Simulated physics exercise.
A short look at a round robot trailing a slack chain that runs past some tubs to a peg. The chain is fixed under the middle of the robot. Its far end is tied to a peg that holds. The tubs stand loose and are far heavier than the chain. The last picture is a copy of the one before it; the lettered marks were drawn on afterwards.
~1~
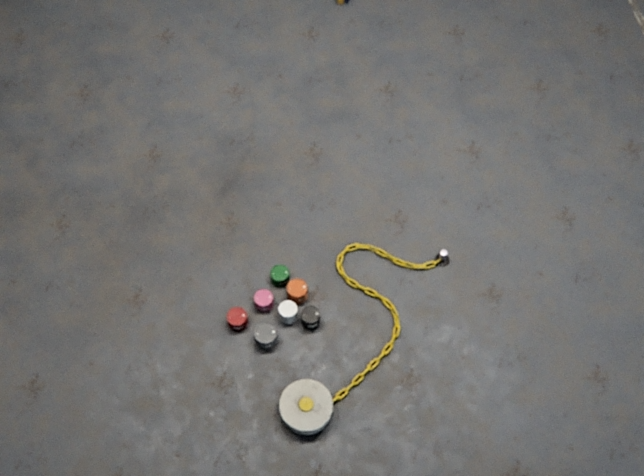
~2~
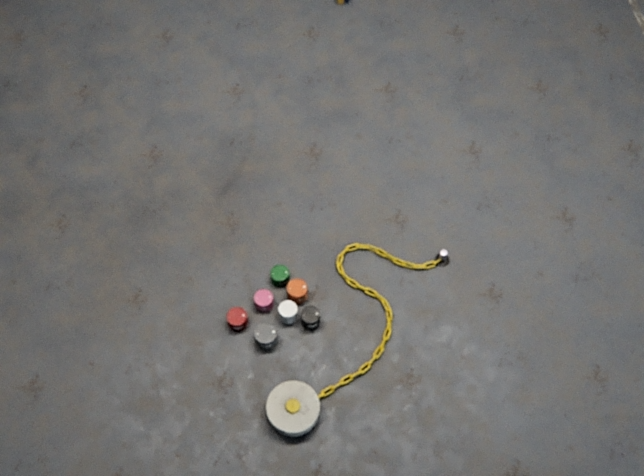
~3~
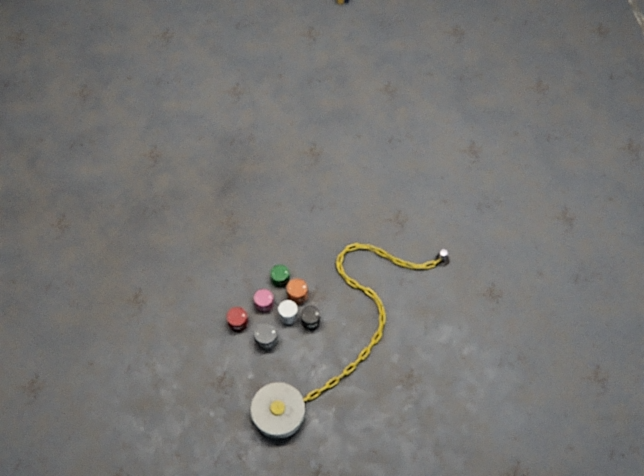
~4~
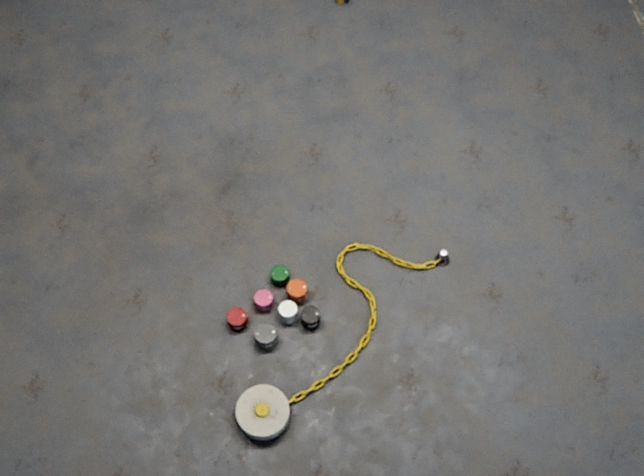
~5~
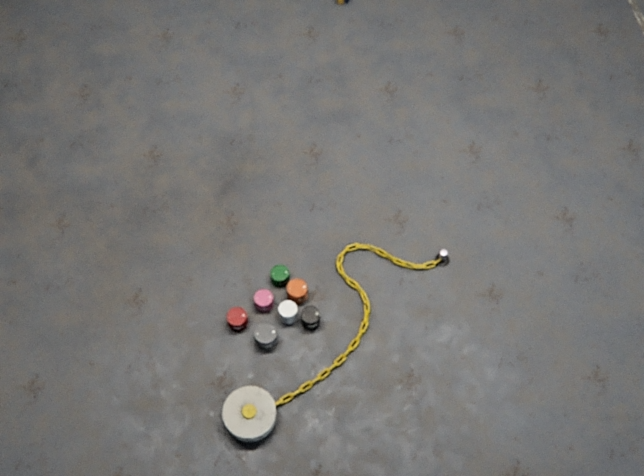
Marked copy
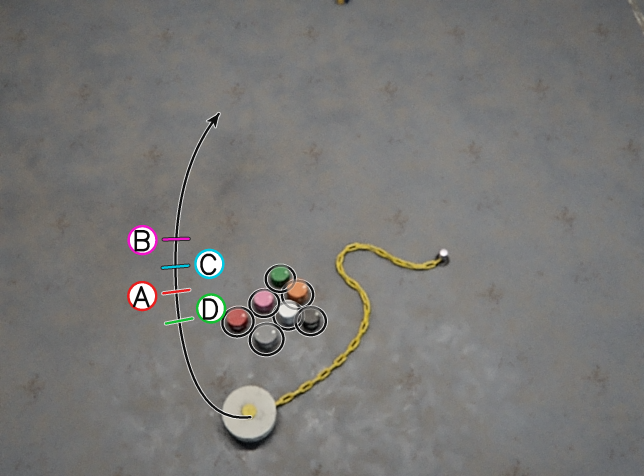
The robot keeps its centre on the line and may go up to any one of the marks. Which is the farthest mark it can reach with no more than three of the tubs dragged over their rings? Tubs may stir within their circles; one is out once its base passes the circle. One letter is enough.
No farther than B.
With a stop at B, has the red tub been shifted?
Yes.
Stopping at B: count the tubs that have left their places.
Two.
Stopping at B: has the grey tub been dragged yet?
By then, yes.
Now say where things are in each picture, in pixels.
The first frame shows grey tub (266, 336); red tub (237, 319); robot (306, 407).
The second frame shows robot (293, 409); white tub (288, 312).
The third frame shows robot (278, 411); orange tub (297, 291).
The fourth frame shows robot (263, 413); black tub (311, 318).
The fifth frame shows robot (250, 414); red tub (237, 319); peg (443, 256); white tub (288, 312).
On the marked copy, A at (176, 292); B at (176, 239); C at (175, 267); D at (179, 321); the route from (251, 417) via (176, 260) to (219, 114).
Following B. Soon after the start, robot (190, 368).
Later, robot (175, 295).
In the end, robot (175, 235); grey tub (267, 318); red tub (245, 309); two over the rings.
As for the rest, A is within the limit but short; C is within the limit but short; D is within the limit but short.
